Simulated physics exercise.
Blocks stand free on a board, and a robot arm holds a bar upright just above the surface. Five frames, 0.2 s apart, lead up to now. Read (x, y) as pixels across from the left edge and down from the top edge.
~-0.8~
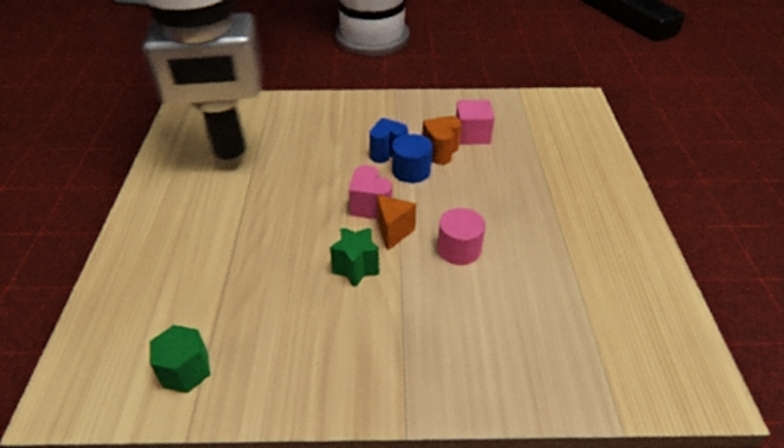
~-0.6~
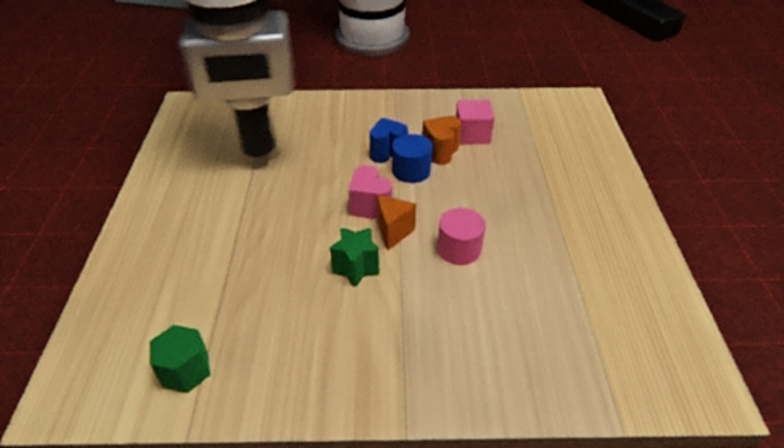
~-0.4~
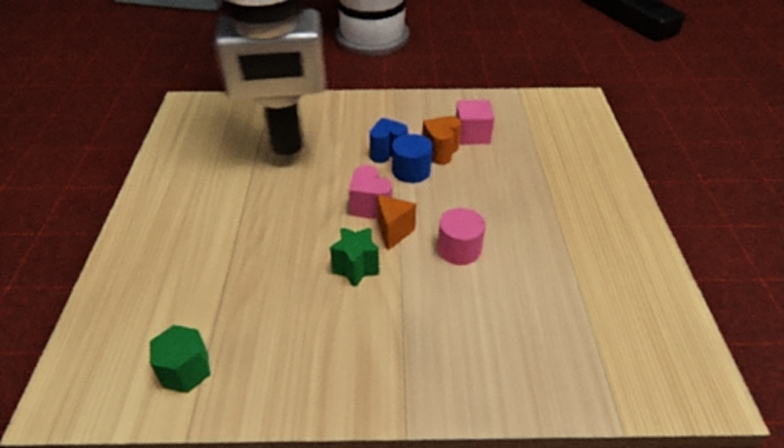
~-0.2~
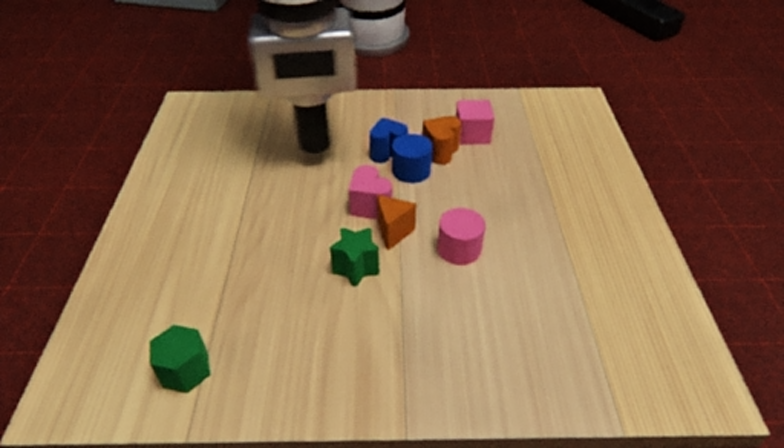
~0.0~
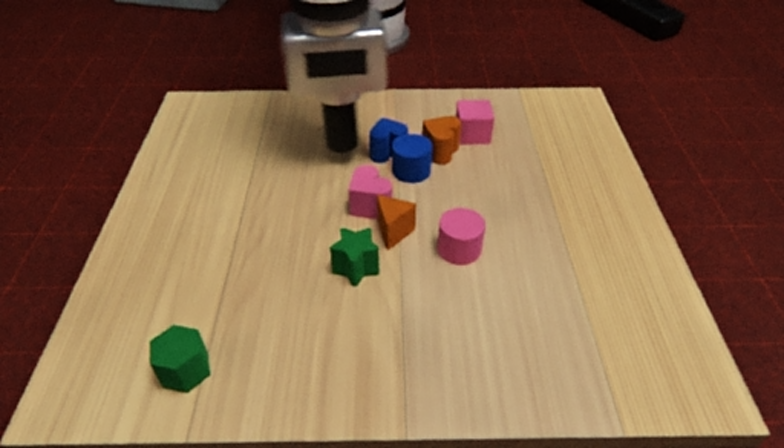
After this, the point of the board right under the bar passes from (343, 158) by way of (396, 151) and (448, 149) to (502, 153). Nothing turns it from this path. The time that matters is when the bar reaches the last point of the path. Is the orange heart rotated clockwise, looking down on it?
Yes.
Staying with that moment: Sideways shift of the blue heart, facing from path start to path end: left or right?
Facing from start to end, it shifts left.
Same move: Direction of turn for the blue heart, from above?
From the top: Counterclockwise.
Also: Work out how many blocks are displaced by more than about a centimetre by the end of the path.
Of all the blocks, three or more travel more than a centimetre.
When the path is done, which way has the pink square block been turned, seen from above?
Looking down: Anticlockwise.
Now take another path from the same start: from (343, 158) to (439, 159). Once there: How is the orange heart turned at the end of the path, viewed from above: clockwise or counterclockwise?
It makes a clockwise turn.
On the path given first. One third of the way, bar (397, 136); blue heart (426, 120), turned 40° anticlockwise; blue circle (417, 146); orange heart (458, 122), turned 50° clockwise; pink square block (484, 110), turned 35° anticlockwise.
Two thirds of the way, bar (449, 134); blue heart (474, 113), turned 65° anticlockwise; blue circle (417, 146); orange heart (503, 125), turned 60° clockwise; pink square block (508, 105), turned 45° anticlockwise.
At the end, bar (504, 138); blue heart (486, 108), turned 105° anticlockwise; blue circle (417, 146); orange heart (537, 126), turned 20° clockwise; pink square block (512, 101), turned 25° anticlockwise.
